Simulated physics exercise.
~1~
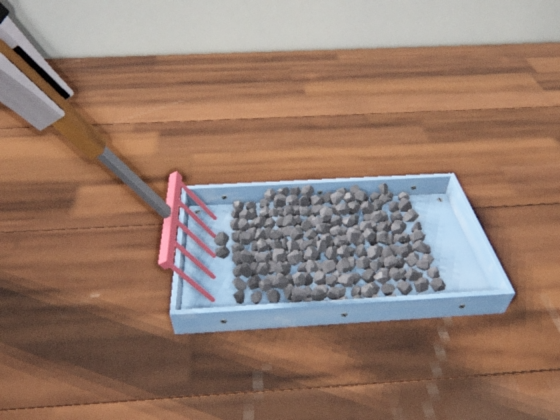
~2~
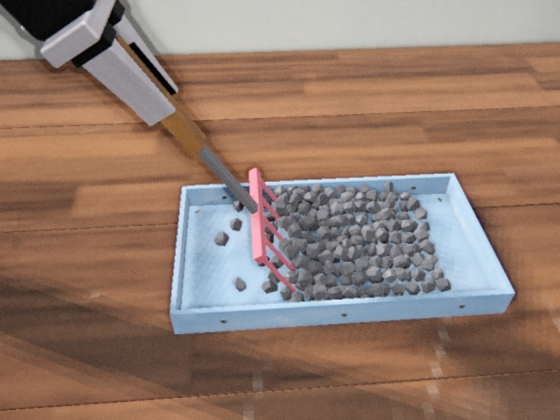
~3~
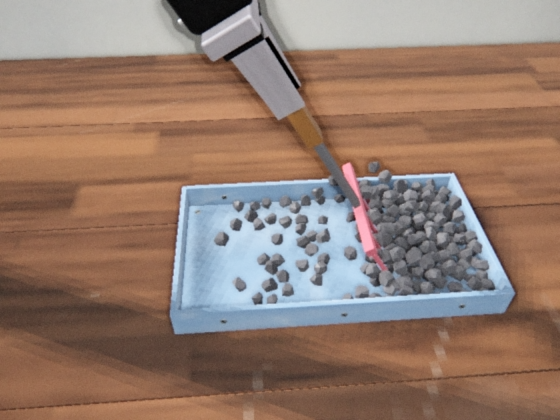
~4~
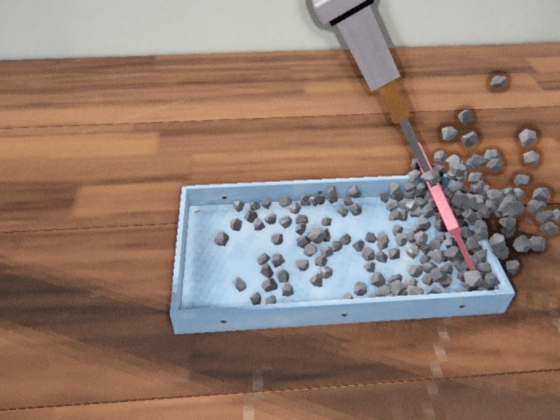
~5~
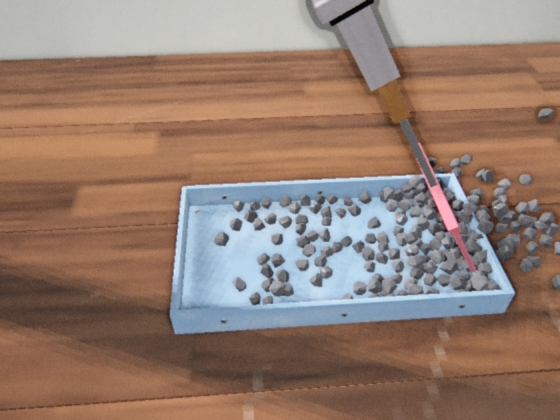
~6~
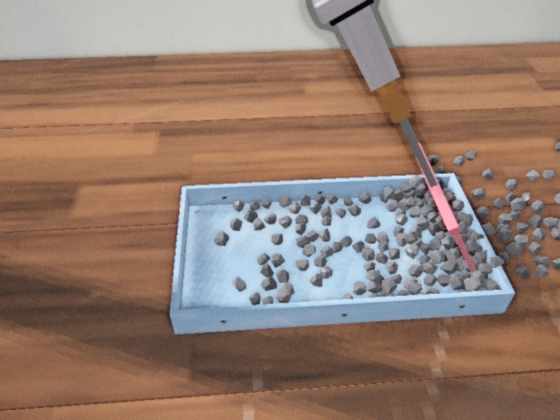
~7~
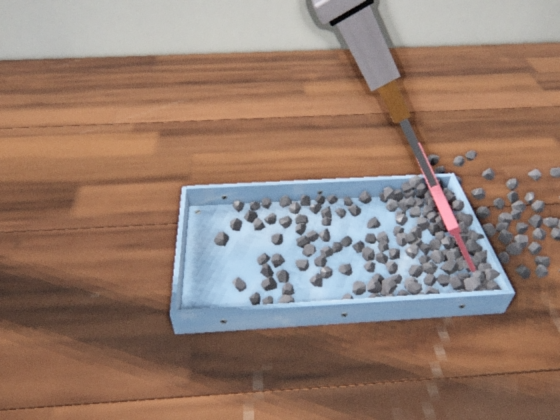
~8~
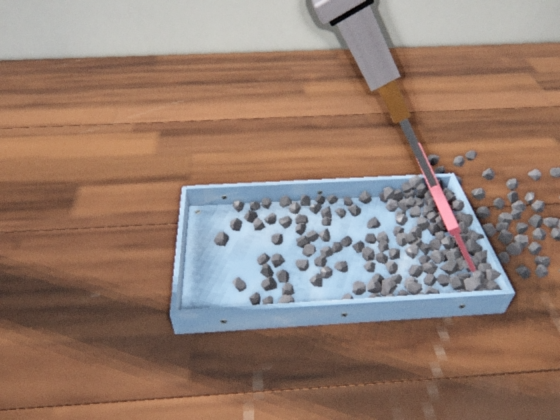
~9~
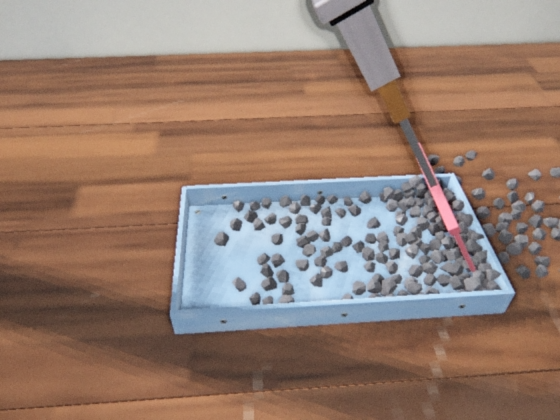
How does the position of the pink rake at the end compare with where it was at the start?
At the start the pink rake is at the left end of the blue tray, and at the end it rests near the right end, among the piled pebbles.
